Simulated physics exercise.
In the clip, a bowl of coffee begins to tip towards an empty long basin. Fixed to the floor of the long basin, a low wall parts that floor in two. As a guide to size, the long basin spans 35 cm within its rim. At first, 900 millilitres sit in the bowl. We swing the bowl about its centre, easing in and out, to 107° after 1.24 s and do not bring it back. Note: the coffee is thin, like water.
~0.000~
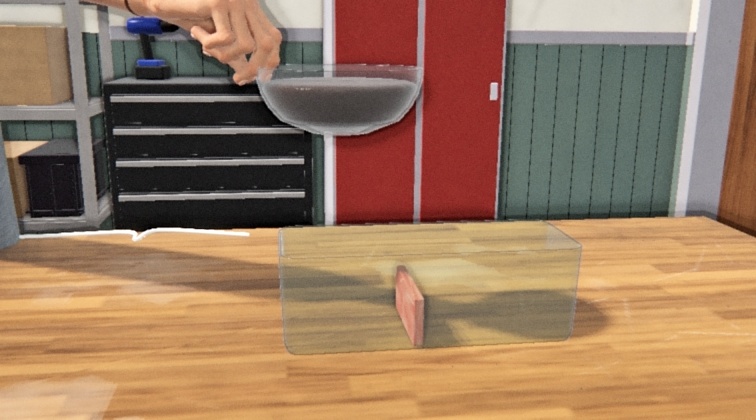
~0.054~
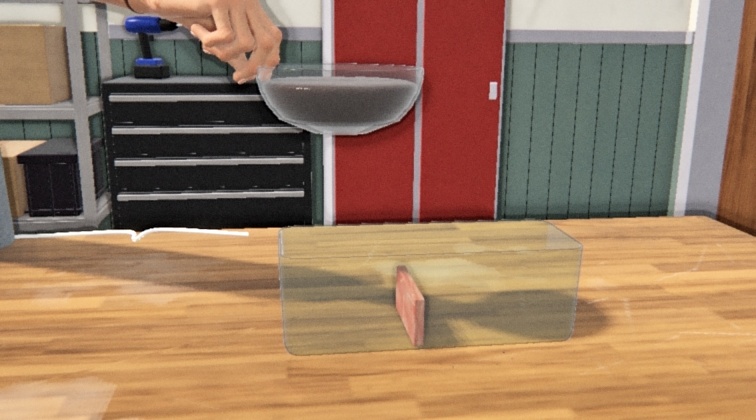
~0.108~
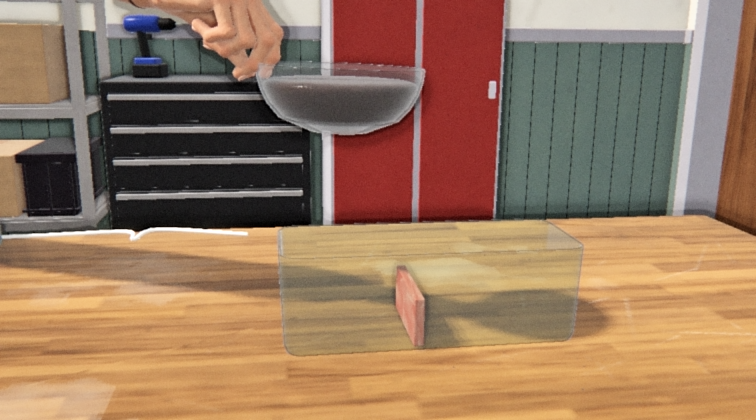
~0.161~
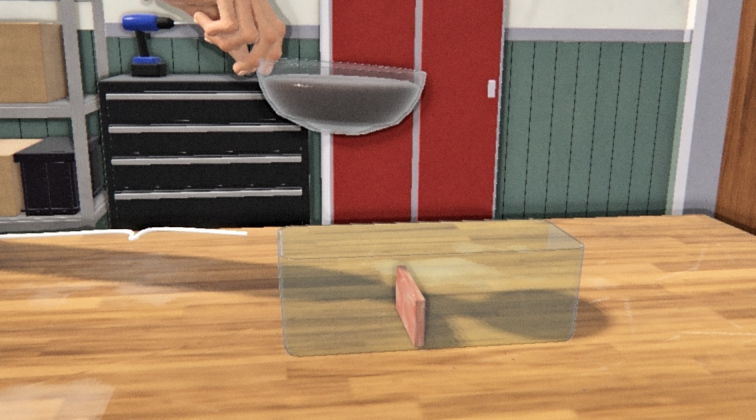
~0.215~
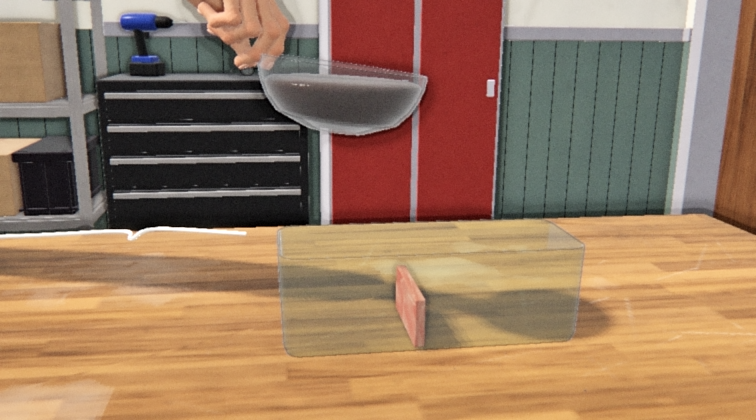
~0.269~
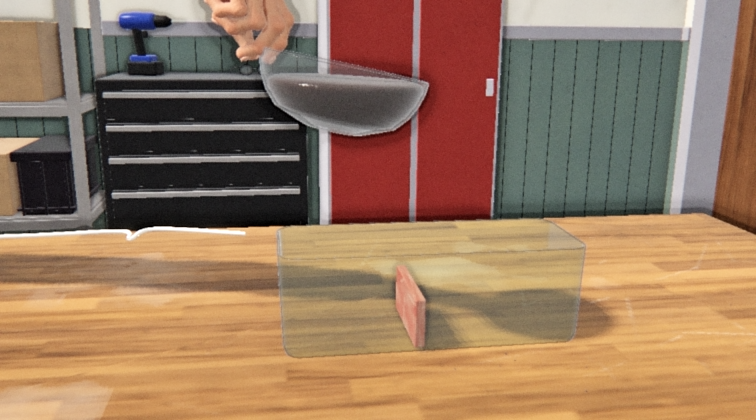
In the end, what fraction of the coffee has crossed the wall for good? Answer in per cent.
In the end about 85 per cent has crossed for good.
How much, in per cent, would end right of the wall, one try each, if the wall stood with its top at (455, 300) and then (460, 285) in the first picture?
The first gives near 55 per cent and the second near 55 per cent.
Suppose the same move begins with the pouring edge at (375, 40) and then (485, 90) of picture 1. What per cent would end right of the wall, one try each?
In turn about 70 and 85 per cent.
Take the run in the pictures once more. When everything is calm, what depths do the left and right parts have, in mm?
Final levels - left approx 4 mm, right approx 34 mm.
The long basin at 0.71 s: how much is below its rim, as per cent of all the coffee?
Close to 22 in a hundred.
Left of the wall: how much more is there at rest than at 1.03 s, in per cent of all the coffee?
Close to 3% of the whole.
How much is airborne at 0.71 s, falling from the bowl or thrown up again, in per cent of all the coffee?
Roughly 44 percent.
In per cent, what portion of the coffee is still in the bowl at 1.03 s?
About 0 percent.
By 0.71 s the tilt is 66° and 33 per cent is still to pour, 0 is left of the wall and 22 right of it.
By 1.03 s the tilt is 100° and 0 per cent is still to pour, 6 is left of the wall and 84 right of it.
By 1.37 s the tilt is 107° and 0 per cent is still to pour, 9 is left of the wall and 85 right of it.
By 1.74 s the tilt is 107° and 0 per cent is still to pour, 9 is left of the wall and 85 right of it.
At rest 9 per cent lies left of the wall, 85 right of it and 6 outside.
